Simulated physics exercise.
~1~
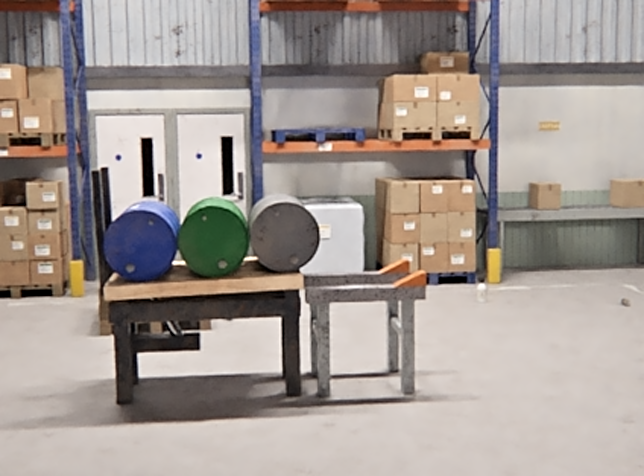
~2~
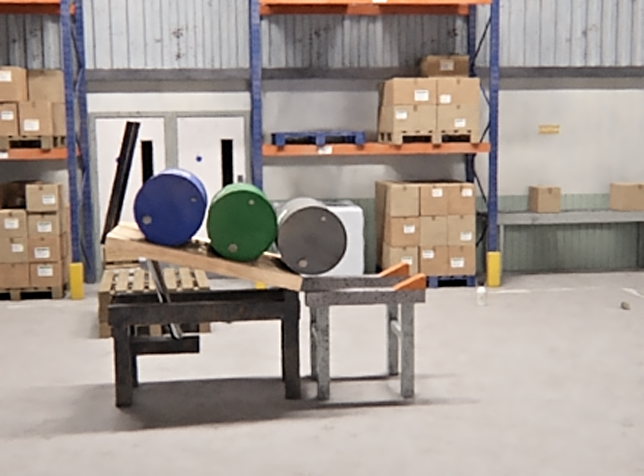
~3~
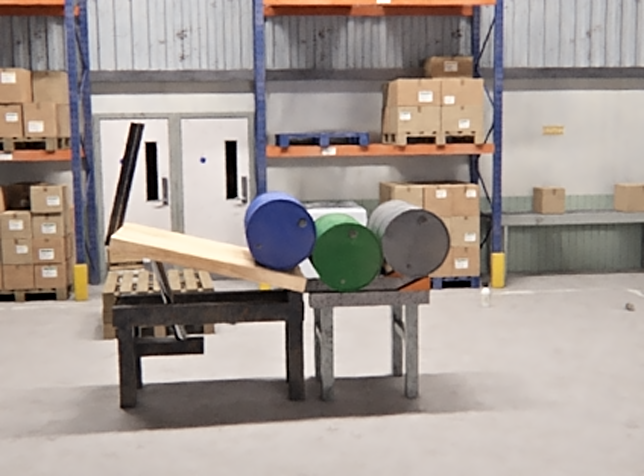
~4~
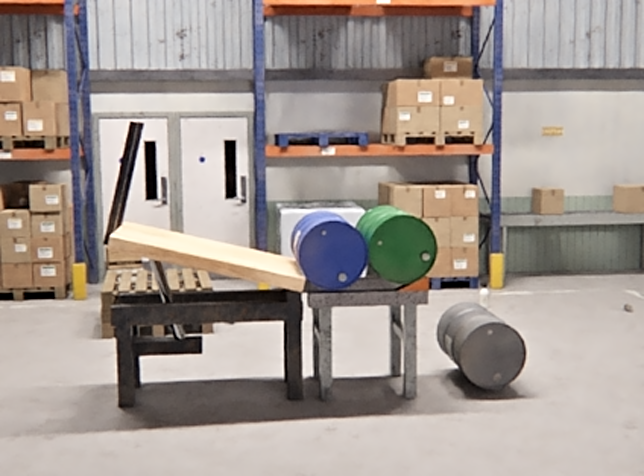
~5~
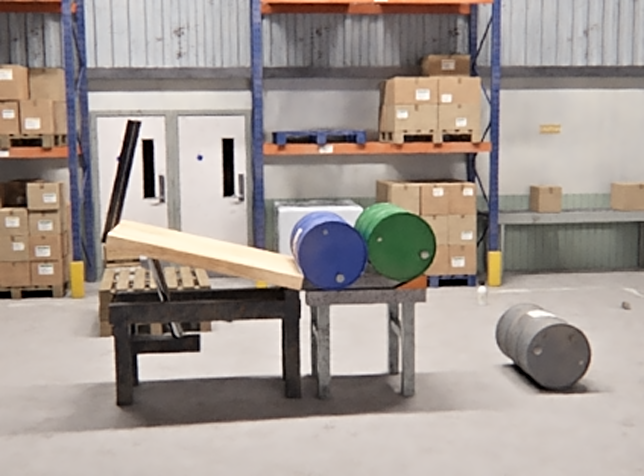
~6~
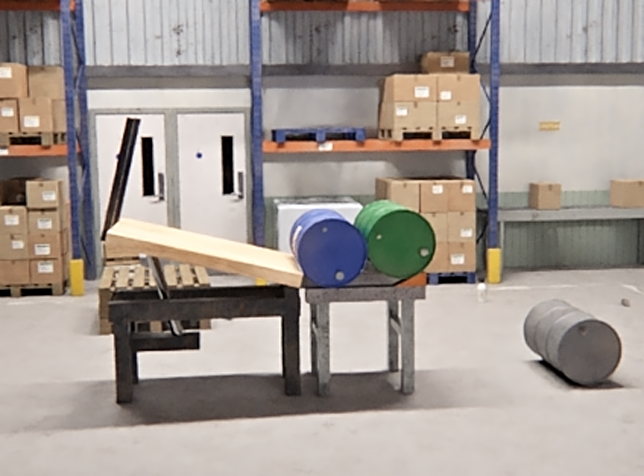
We see blue, green and grey drums on a wooden deck in a warehouse; the deck tilts and they roll right onto a low rack, where the grey one goes over the end, drops and rolls away across the floor, while blue and green rest together on the rack.
